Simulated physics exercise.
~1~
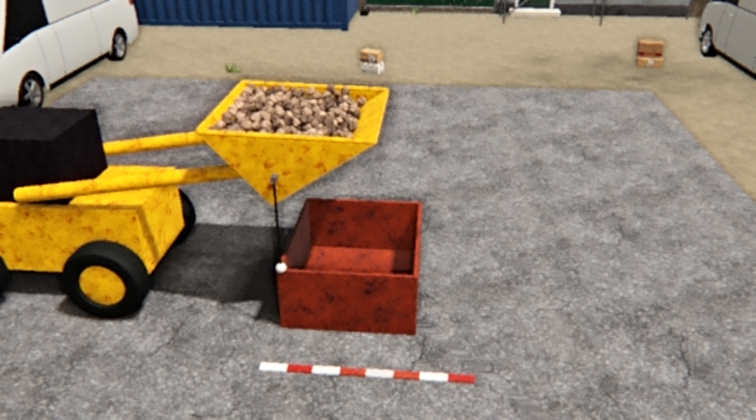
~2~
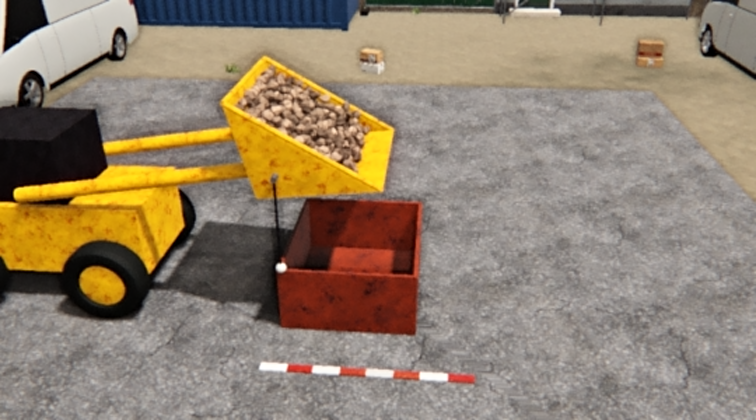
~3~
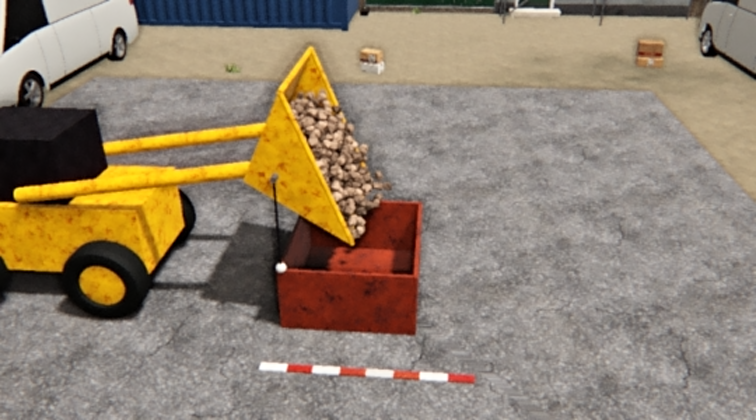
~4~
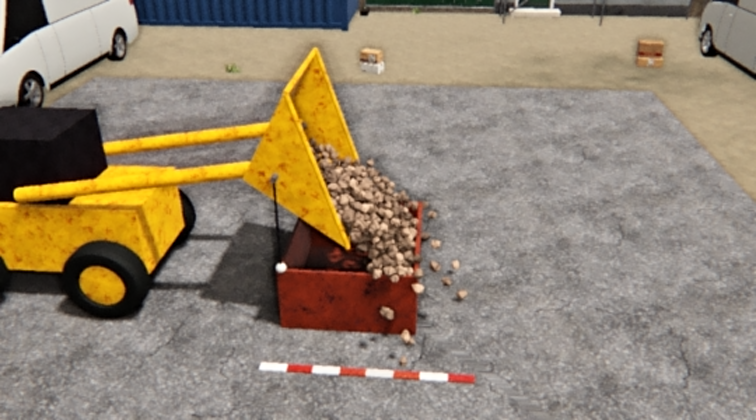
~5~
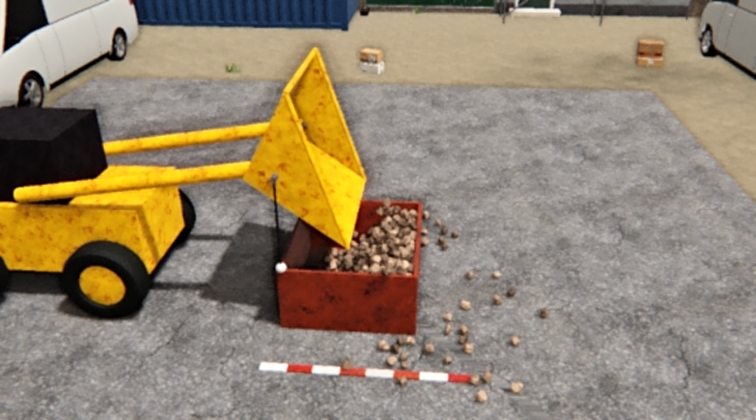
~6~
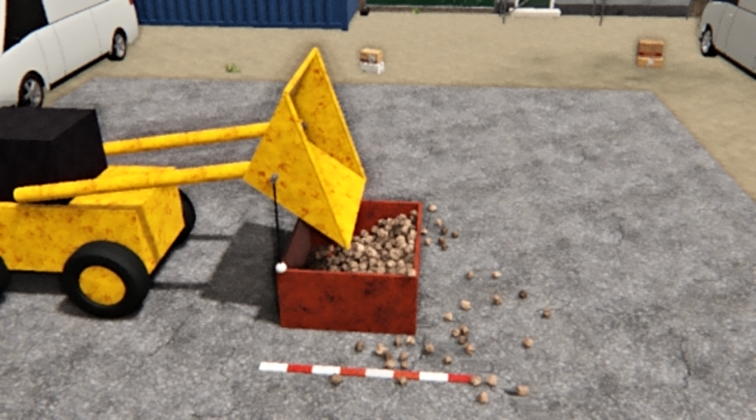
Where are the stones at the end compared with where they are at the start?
At the start the stones are heaped in the raised yellow bucket. By the end they are lower and further right, with most of them in the red bin and a few scattered on the paving in front and to the right of it.
